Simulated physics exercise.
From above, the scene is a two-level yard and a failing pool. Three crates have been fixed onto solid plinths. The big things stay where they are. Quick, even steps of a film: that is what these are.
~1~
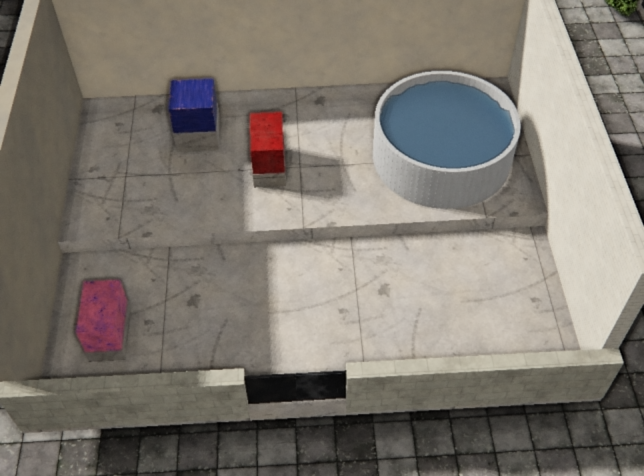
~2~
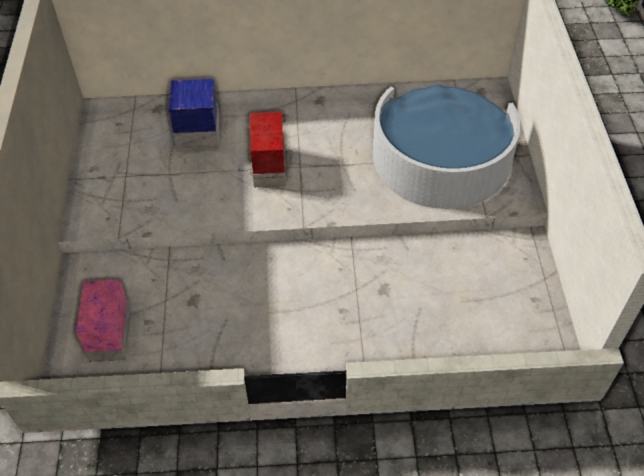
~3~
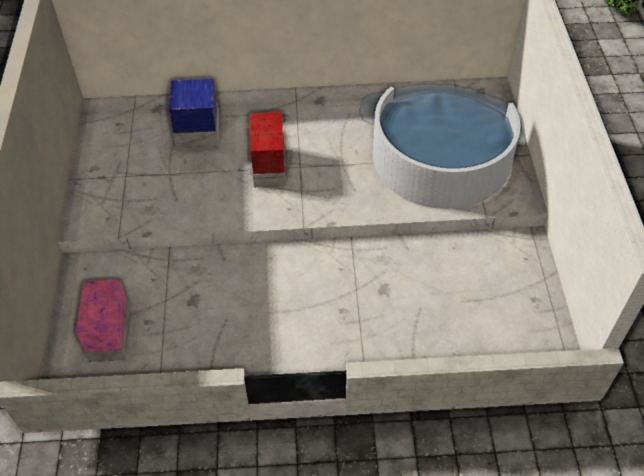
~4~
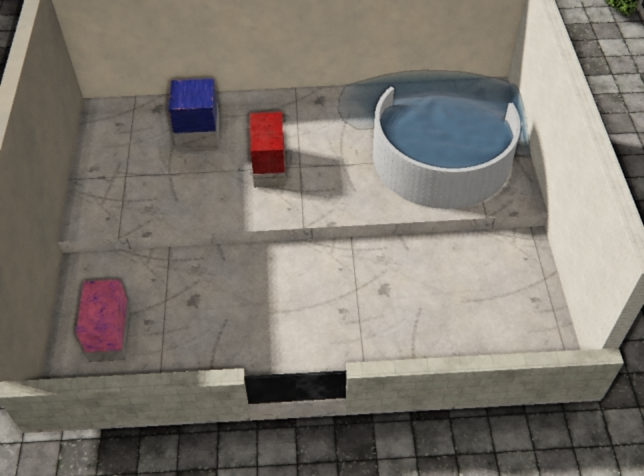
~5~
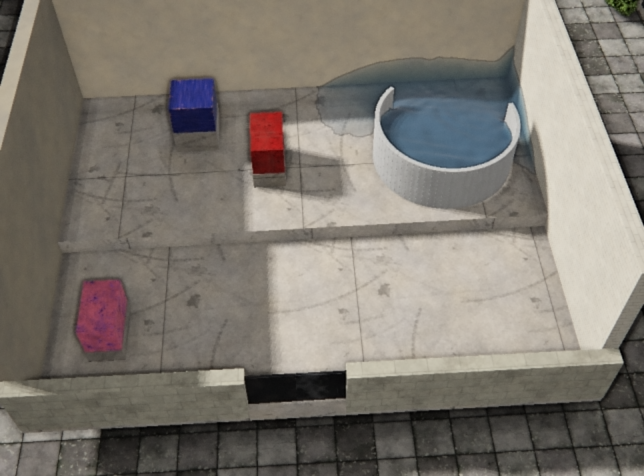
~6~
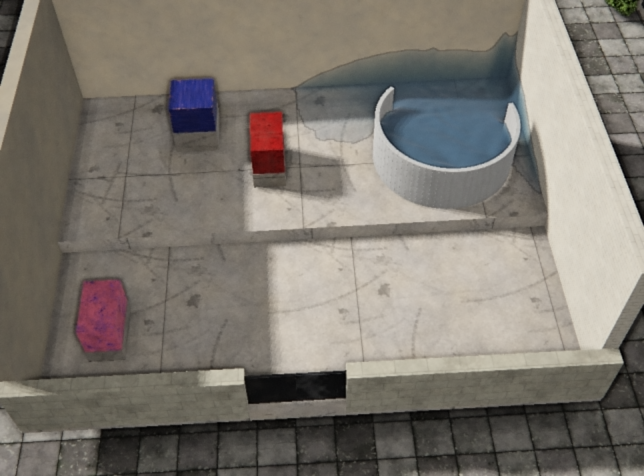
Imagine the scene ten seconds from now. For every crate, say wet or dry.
Pink crate - dry; red crate - dry; blue crate - dry.
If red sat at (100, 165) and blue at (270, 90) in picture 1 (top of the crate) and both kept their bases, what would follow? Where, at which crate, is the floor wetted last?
I would point to the one in pink.
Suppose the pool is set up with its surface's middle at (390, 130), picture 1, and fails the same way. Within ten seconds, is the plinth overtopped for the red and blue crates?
Red crate: Untouched; blue crate: Untouched.
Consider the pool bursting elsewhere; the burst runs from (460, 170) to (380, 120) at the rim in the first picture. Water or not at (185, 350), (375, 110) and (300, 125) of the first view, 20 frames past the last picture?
Taking them in turn, I get sodden, then left untouched, then sodden.
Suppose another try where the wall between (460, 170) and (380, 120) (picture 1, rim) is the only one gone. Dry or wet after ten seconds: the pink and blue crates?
As it turns out, the pink crate gets overtopped, and the blue crate is left untouched.
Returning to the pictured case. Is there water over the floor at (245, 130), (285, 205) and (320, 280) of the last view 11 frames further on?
First inundated, second spared, third spared.
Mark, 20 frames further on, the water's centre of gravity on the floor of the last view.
(369, 154).
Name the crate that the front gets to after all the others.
I'd say the pink one is last.
A moment on, water covers 20 % of the floor; the pink crate not reached, the red crate water round its plinth, the blue crate water round its plinth.
Next, water covers 35 % of the floor; the pink crate not reached, the red crate water round its plinth, the blue crate water round its plinth.
Then, water covers 65 % of the floor; the pink crate not reached, the red crate water round its plinth, the blue crate water round its plinth.
Later, water covers 85 % of the floor; the pink crate water round its plinth, the red crate water round its plinth, the blue crate water round its plinth.
In the end, water covers 90 % of the floor; the pink crate stayed above the water, the red crate stayed above the water, the blue crate stayed above the water.
